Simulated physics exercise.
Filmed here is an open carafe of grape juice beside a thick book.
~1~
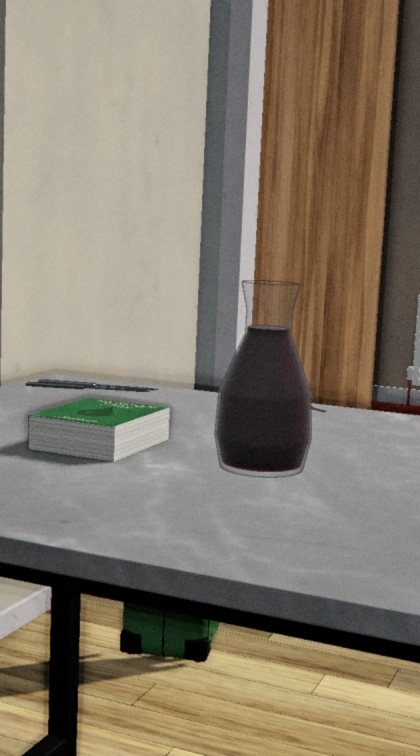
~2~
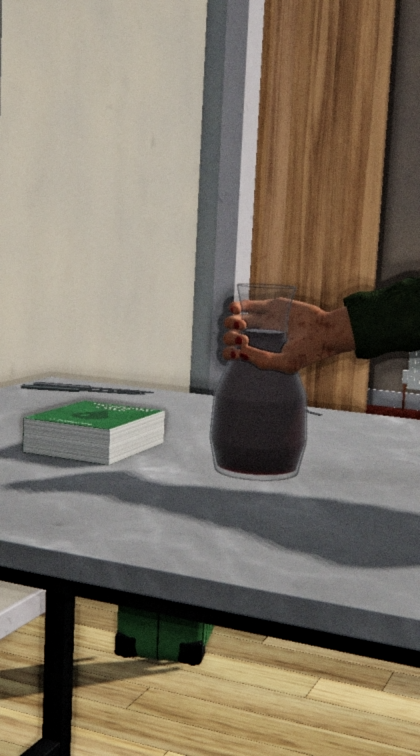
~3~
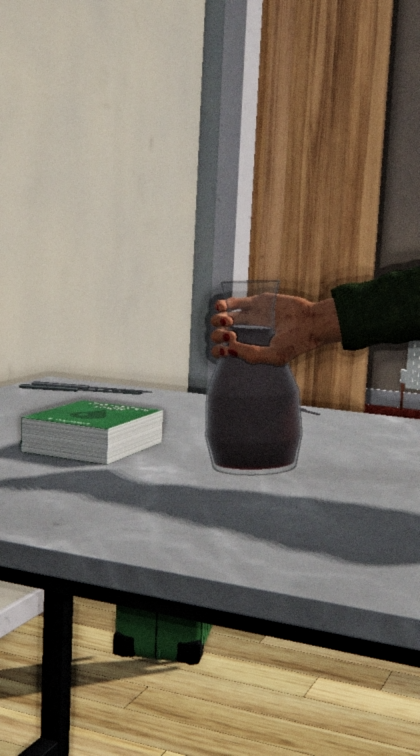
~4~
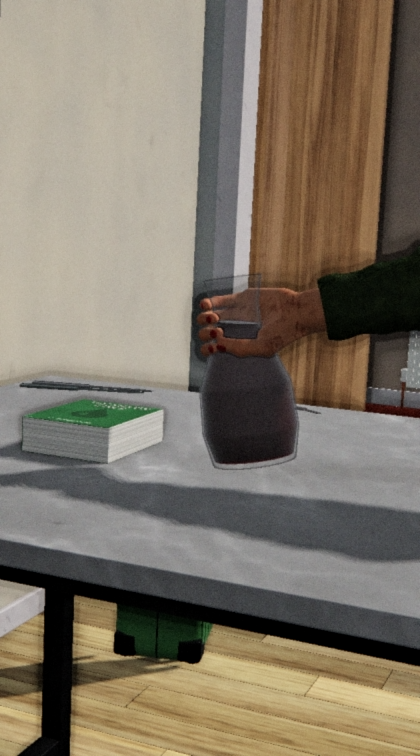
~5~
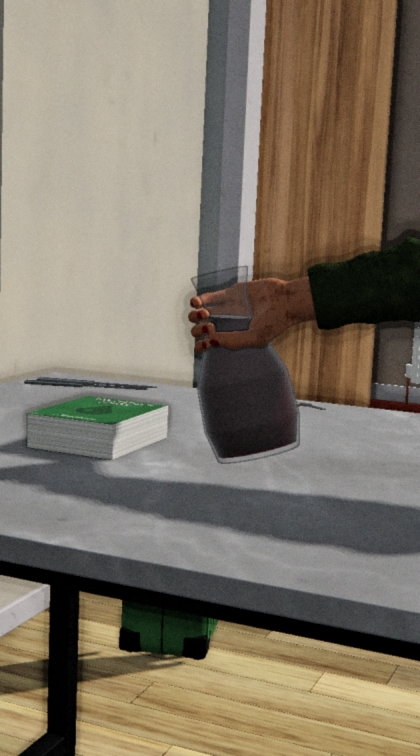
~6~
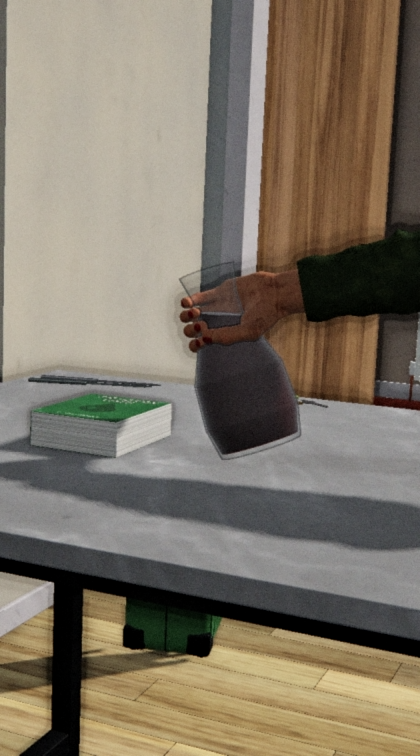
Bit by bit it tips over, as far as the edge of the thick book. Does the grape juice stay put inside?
Most likely it is going to overflow there.
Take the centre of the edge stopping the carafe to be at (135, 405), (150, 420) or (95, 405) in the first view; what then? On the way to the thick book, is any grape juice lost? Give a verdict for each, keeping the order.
In order: Sloshes out; sloshes out; sloshes out.
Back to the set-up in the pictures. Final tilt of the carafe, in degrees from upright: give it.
About 70°.
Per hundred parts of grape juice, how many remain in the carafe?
My estimate is some 75 in a hundred.
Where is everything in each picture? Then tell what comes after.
In the first frame, it stands upright; carafe (266, 373) about three quarters full.
In the second frame, a hand takes hold; carafe about three quarters full, surface at (264, 332); thick book (96, 431).
In the third frame, it is leaning; carafe (252, 372) about three quarters full.
In the fourth frame, tipping on its foot; carafe about three quarters full, surface at (238, 323); thick book (95, 429).
In the fifth frame, the top moves towards the thick book; carafe (238, 360) about three quarters full.
In the sixth frame, on the way over; carafe (233, 356) tipped 20°; thick book (103, 424).
A moment on, the carafe leans by about 45°; all is still inside.
Further on, the carafe leans by about 65°; a puddle lies under it; nearly all of the grape juice is inside.
When it is over, the carafe leans by about 70°, against the thick book; a puddle lies under it; about three quarters of the grape juice is inside.
